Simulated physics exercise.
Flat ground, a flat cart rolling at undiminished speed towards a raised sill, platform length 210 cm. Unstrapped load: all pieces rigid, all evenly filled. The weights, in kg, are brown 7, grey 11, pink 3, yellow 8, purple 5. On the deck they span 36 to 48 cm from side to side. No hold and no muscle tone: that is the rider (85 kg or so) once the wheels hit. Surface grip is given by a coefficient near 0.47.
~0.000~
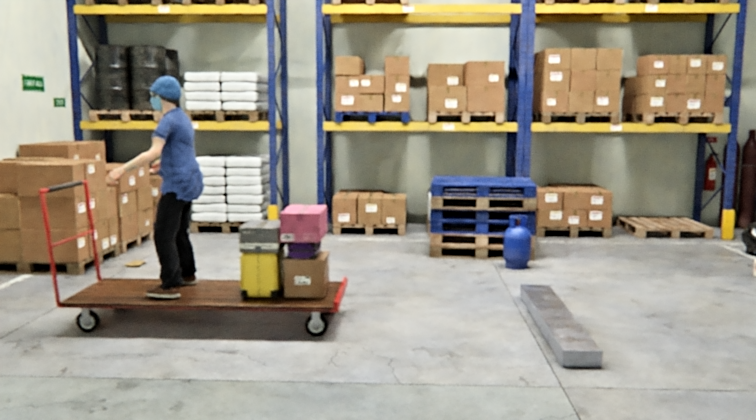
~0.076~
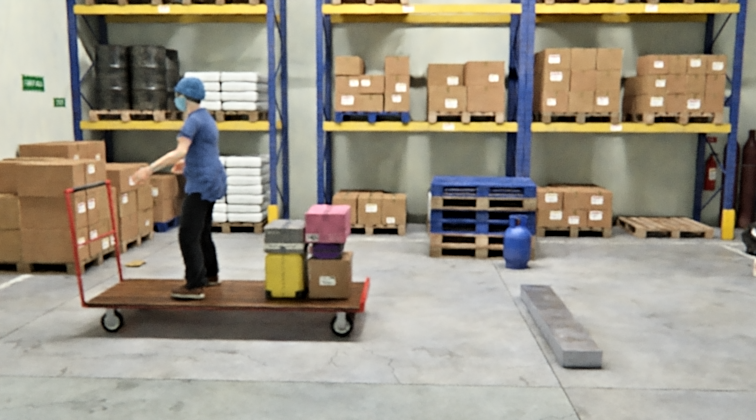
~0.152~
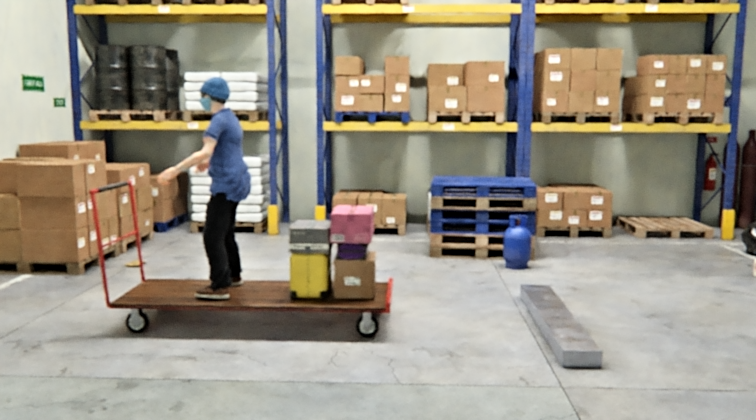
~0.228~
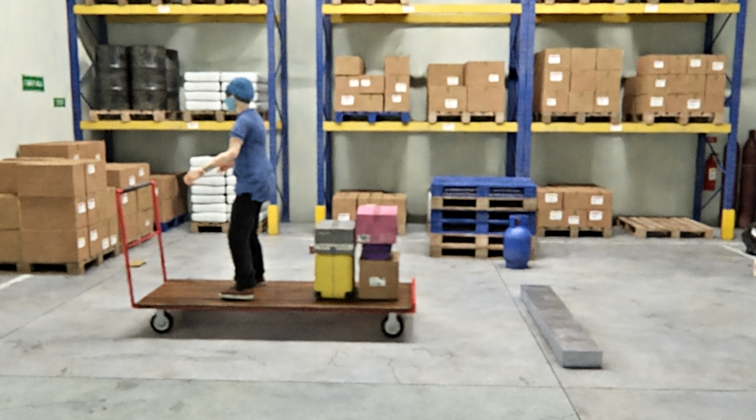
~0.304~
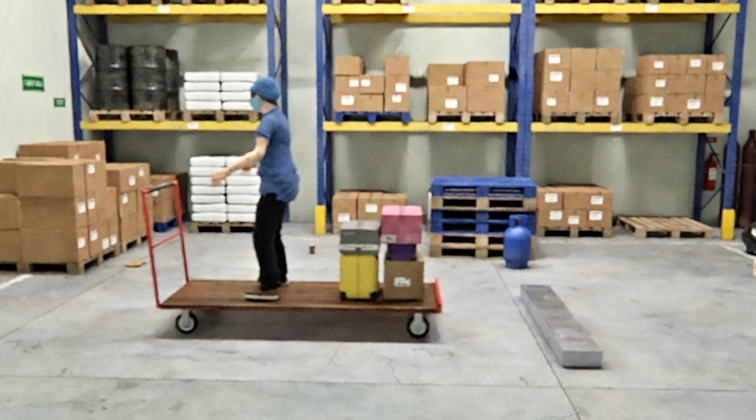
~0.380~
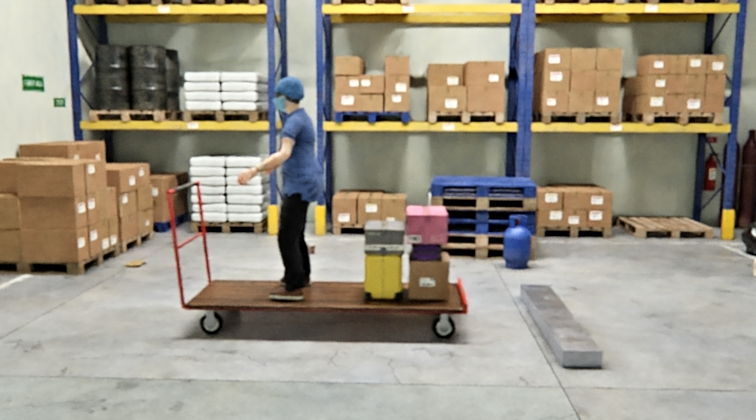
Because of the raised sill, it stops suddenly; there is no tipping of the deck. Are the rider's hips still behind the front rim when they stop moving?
Seems to me it will wind up outside the bed.
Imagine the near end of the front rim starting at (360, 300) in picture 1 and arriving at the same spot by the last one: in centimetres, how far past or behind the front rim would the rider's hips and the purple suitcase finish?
Rest points: Hips at 30 cm behind, purple at 30 cm past.
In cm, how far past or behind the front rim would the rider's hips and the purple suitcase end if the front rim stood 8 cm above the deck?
In that case the hips stop 10 cm beyond the rim and the purple item 100 cm beyond it.
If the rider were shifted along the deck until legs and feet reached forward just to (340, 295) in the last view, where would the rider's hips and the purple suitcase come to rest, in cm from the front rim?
Result: Hips 30 cm beyond the rim; purple 80 cm beyond it.
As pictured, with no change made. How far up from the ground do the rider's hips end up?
About 20 cm above the ground.
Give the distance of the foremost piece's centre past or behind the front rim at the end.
Result: Centre approx. 180 cm past the front rim.
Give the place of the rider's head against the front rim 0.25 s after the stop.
The head is some 80 cm back from the front rim.
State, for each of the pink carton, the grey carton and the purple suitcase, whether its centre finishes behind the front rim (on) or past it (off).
End state - pink: Comes away, grey: Comes away, purple: Comes away.
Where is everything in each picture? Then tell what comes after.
The first frame shows hips (182, 182), purple suitcase (305, 246), rim corner (336, 307); 165 cm still to roll.
The second frame shows hips (206, 183), purple suitcase (329, 247), rim corner (362, 308); 146 cm still to roll.
The third frame shows hips (230, 183), purple suitcase (353, 247), rim corner (388, 308); 126 cm still to roll.
The fourth frame shows hips (255, 183), purple suitcase (378, 247), rim corner (414, 308); 107 cm still to roll.
The fifth frame shows hips (279, 183), purple suitcase (402, 247), rim corner (440, 309); 88 cm still to roll.
The sixth frame shows hips (303, 183), purple suitcase (426, 248), rim corner (466, 309); 68 cm still to roll. Speed about 2.5 m/s.
Impact comes at 0.65 s.
After 1.20 s the rider's hips are 9 cm behind the rim, near (542, 241) in the last picture's view.
After 1.65 s the rider's hips are 24 cm past the rim, near (583, 259) in the last picture's view.
At rest, 4.6 s, past the rim, grey carton, pink carton, purple suitcase and the rider's hips; behind it, brown tote and yellow suitcase.
